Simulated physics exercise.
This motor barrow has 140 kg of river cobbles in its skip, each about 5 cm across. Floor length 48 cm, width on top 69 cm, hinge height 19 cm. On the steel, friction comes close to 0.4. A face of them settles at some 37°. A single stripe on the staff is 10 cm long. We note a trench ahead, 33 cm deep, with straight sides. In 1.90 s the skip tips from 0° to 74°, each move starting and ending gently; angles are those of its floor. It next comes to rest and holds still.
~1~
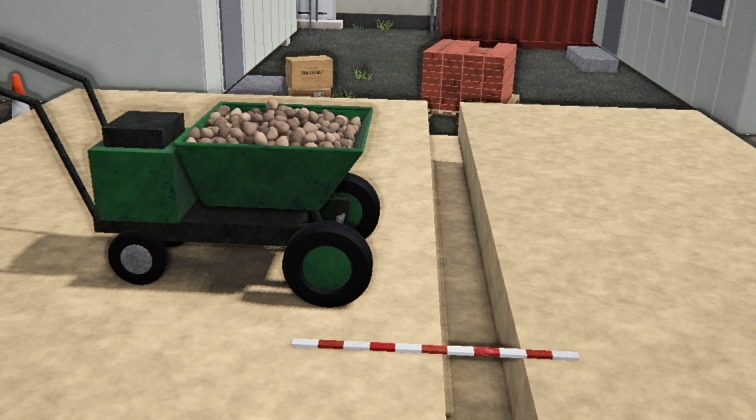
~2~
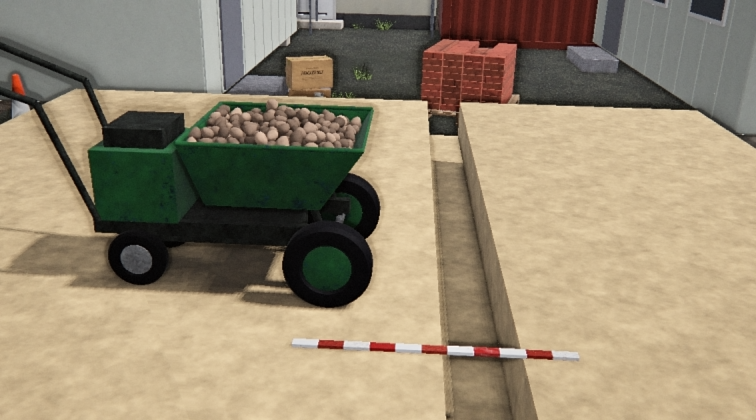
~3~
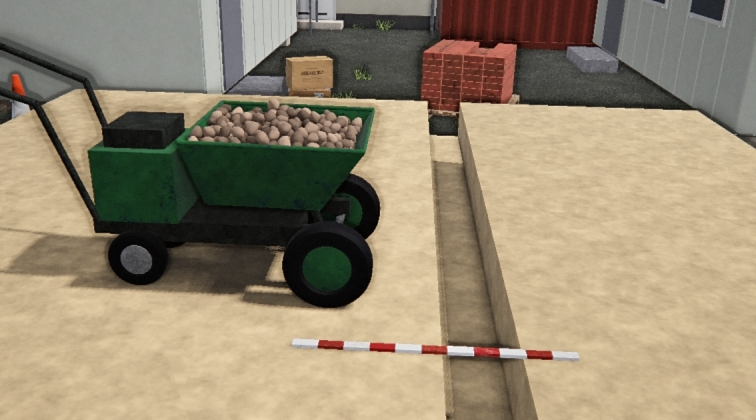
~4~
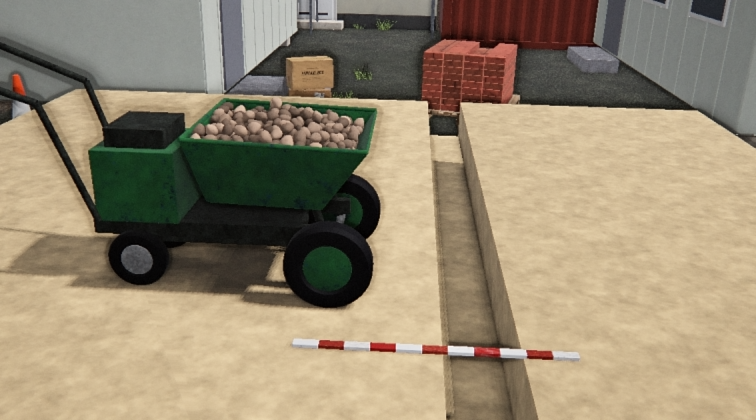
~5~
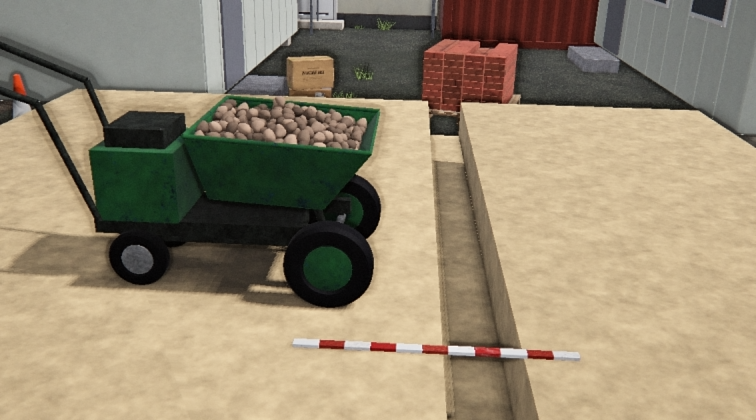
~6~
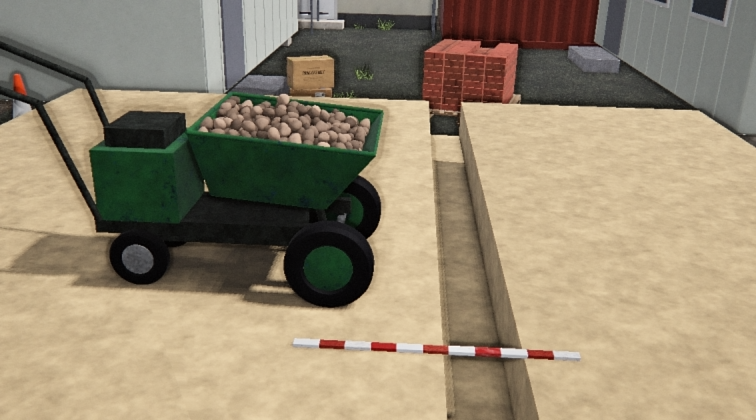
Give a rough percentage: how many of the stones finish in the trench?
82 %.
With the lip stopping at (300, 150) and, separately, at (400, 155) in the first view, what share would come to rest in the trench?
Result: Close to 80 then close to 45 per cent.
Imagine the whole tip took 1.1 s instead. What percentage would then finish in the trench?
Near 70 per cent.
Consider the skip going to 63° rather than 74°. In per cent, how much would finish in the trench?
Share in trench: Approx. 65%.
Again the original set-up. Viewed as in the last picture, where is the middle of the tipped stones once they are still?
Middle at around (479, 317), I'd say.
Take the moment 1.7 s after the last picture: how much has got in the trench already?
By that moment, roughly 45 per cent of the load.
Then, 1.1 s after the last picture the floor is at 62°, 96 % in the skip, 4 % in the trench; the foremost stones are at (488, 264).
Then, 1.7 s after the last picture the floor is at 74°, 39 % in the skip, 46 % in the trench, 15 % past the trench; the foremost stones are at (613, 279).
Then, 2.0 s after the last picture the floor is at 74°, 19 % in the skip, 63 % in the trench, 18 % past the trench; the foremost stones are at (672, 284).
Then, 4.0 s after the last picture the floor is at 74°, 0 % in the skip, 82 % in the trench, 18 % past the trench; the foremost stones are at (690, 282).
